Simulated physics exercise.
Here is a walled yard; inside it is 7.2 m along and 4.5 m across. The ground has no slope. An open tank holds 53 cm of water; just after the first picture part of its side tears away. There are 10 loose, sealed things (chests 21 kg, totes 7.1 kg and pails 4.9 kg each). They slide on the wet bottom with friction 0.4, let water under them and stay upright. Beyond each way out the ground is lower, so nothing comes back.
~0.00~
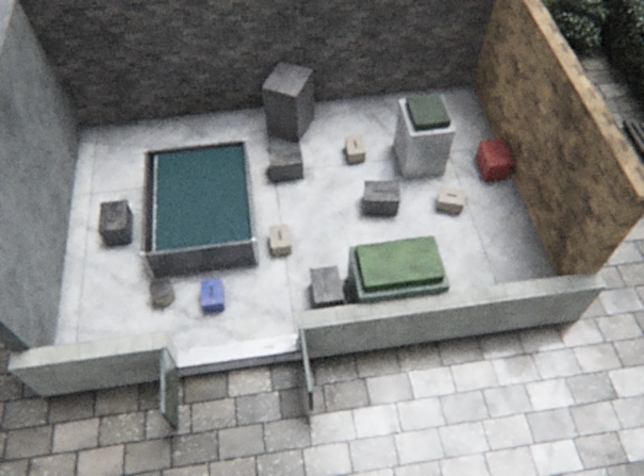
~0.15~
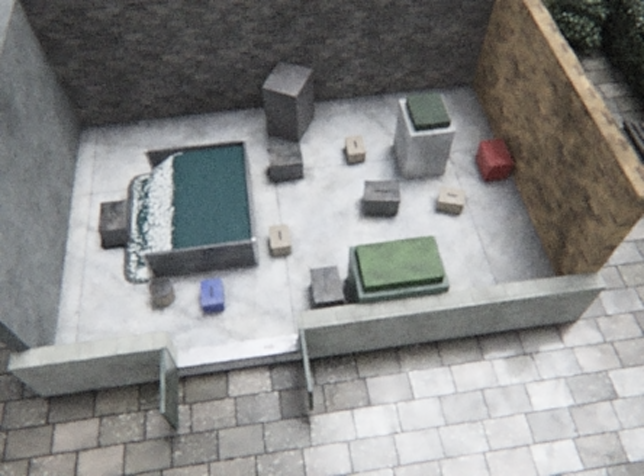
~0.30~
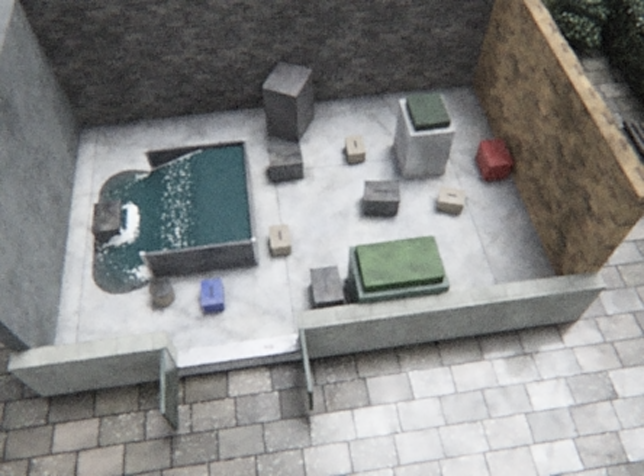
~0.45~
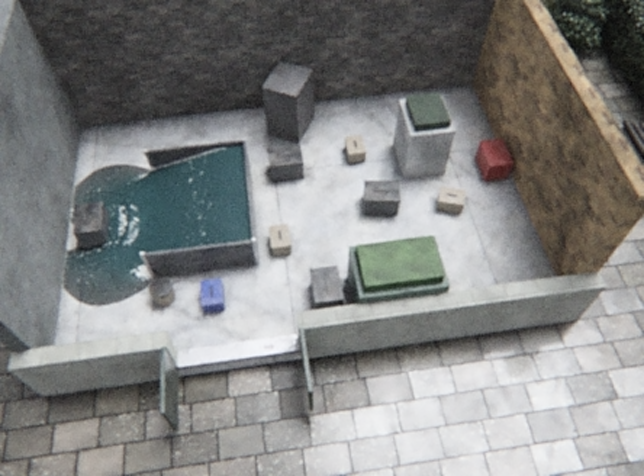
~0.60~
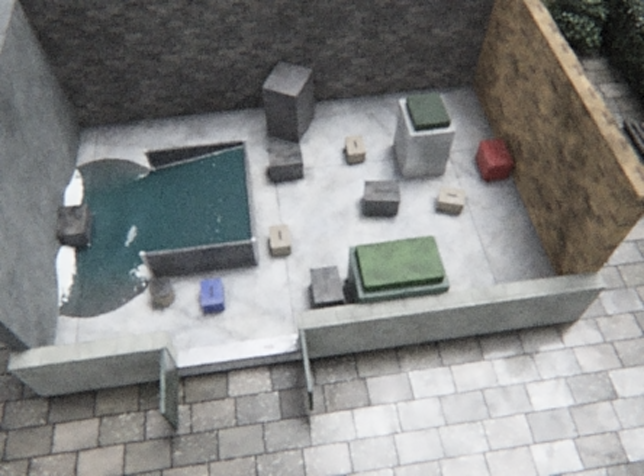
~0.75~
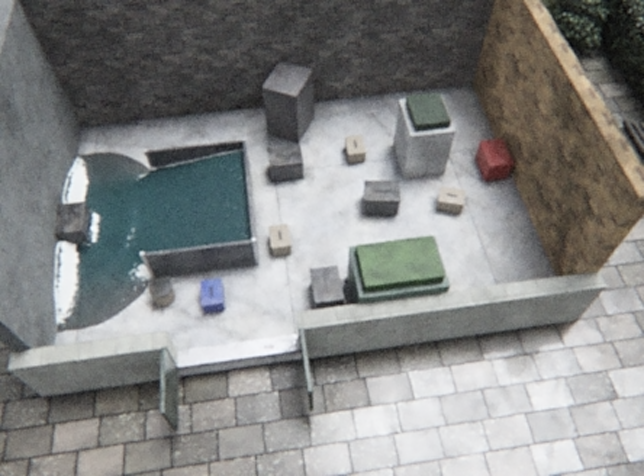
Water poured out of the left side of a dark open tank in a walled yard and spread across the pale floor to the left wall, pushing one dark grey box along with it.
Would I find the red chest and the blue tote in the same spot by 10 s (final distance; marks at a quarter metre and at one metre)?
Red chest holds its place, blue tote gets carried off.
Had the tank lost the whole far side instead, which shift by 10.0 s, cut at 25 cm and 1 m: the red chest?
Then the red chest barely shifts.
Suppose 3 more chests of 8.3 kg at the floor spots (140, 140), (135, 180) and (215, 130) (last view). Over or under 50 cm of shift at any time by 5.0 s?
In that order: More, past it, over.
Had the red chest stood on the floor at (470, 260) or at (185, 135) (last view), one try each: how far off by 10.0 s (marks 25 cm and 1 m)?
In that order: It holds its place; it ends far away.
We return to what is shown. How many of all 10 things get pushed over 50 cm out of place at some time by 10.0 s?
I count 4.
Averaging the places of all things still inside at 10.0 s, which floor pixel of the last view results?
Near (339, 214).
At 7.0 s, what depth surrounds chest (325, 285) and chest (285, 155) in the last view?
About 3 and 5 cm.
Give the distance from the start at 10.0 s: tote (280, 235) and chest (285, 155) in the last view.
In turn: 40 cm, 20 cm.
After 2.0 s the red chest is near (497, 152), 0.0 m from its start, aground; the blue tote is near (212, 292), 0.0 m from its start, aground; 0 of 10 are out; 1 afloat.
After 4.5 s the red chest is near (497, 152), 0.0 m from its start, aground; the blue tote is near (344, 205), 2.4 m from its start, aground; 0 of 10 are out; 2 afloat.
After 7.0 s the red chest is near (497, 152), 0.0 m from its start, aground; the blue tote is near (336, 187), 2.6 m from its start, aground; 0 of 10 are out; 2 afloat.
After 10.0 s the red chest is near (497, 152), 0.0 m from its start, aground; the blue tote is near (336, 187), 2.6 m from its start, aground; 0 of 10 are out; 0 afloat.
